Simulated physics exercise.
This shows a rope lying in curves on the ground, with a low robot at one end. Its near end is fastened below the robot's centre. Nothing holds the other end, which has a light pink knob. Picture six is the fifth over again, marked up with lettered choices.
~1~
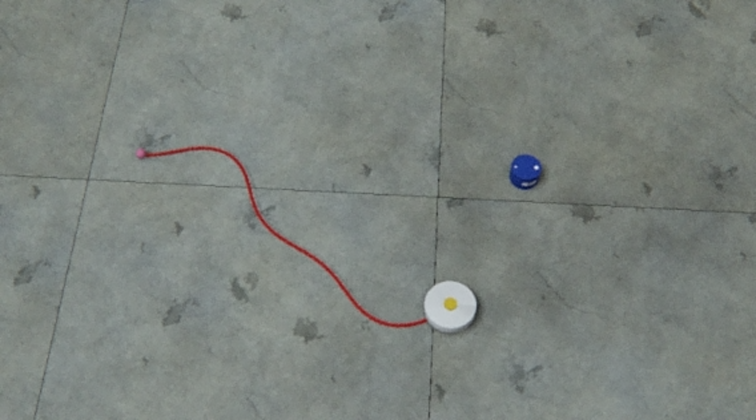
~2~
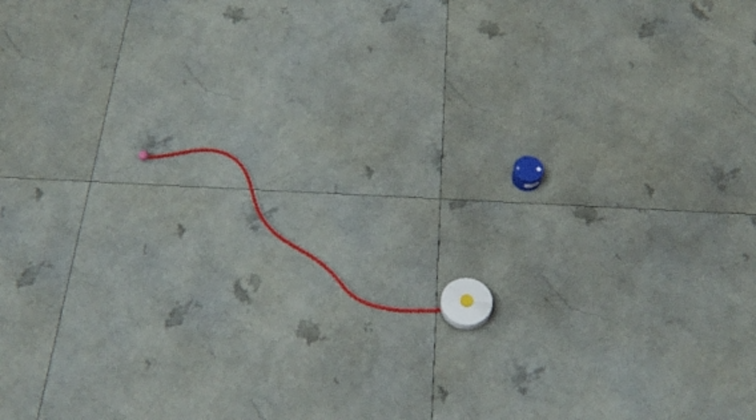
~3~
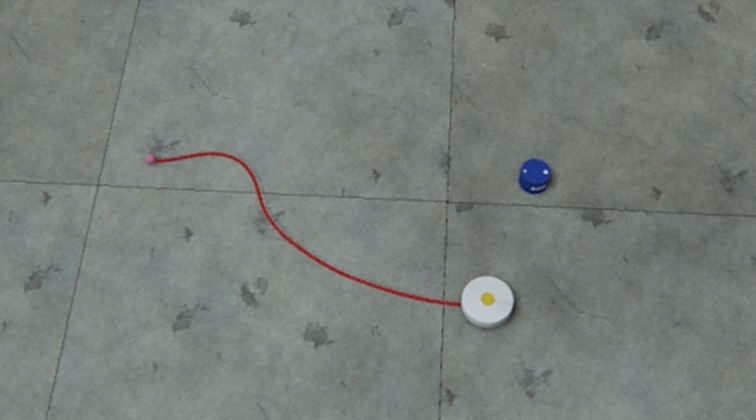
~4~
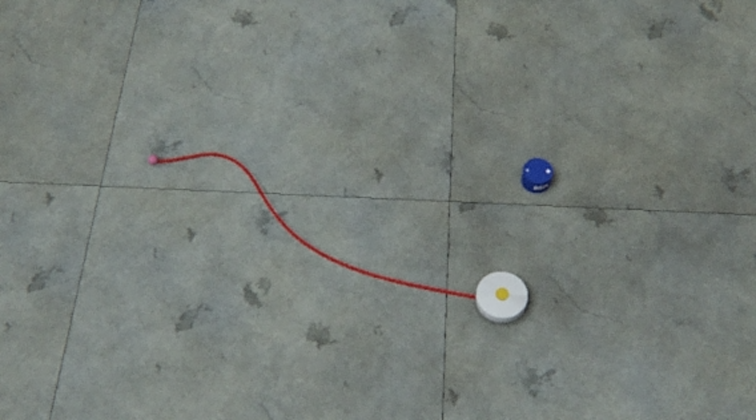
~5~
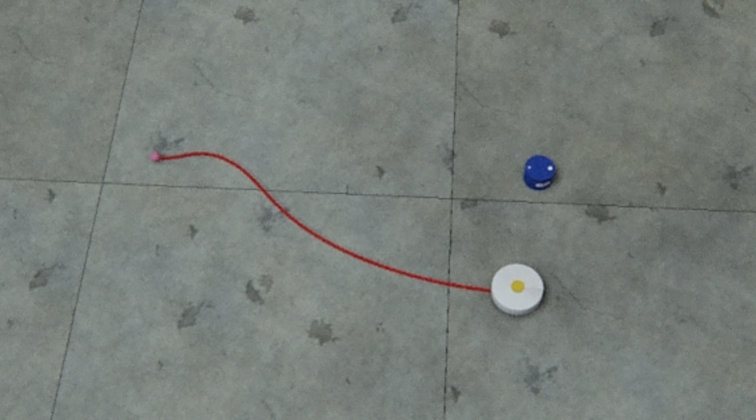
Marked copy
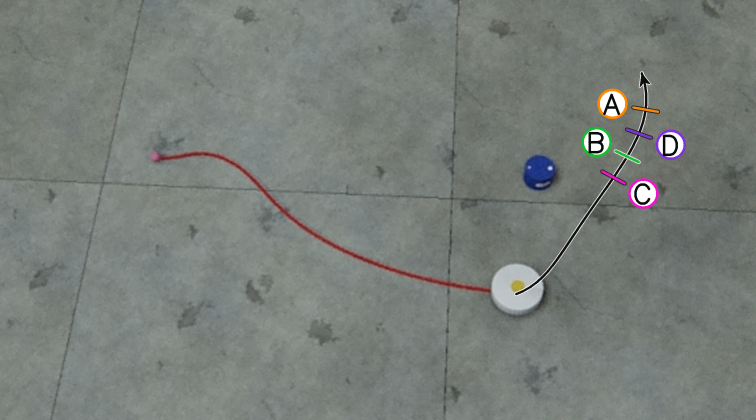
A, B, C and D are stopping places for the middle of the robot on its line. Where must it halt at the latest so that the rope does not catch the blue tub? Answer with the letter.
Stop at C.
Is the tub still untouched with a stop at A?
No.
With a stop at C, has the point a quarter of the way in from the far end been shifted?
Yes.
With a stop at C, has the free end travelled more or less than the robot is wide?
More.
On the marked copy, A at (646, 110); B at (627, 157); C at (614, 178); D at (639, 134); the route from (516, 294) via (609, 184) to (642, 73).
Following C. Soon after the start, robot (560, 253), middle of the rope (348, 233), free end (174, 157).
Later, robot (589, 210), middle of the rope (379, 227), free end (197, 162).
In the end, robot (615, 173), middle of the rope (412, 214), free end (221, 172); nothing has been touched.
As for the rest, A brings the rope against the tub; B brings the rope against the tub; D brings the rope against the tub.
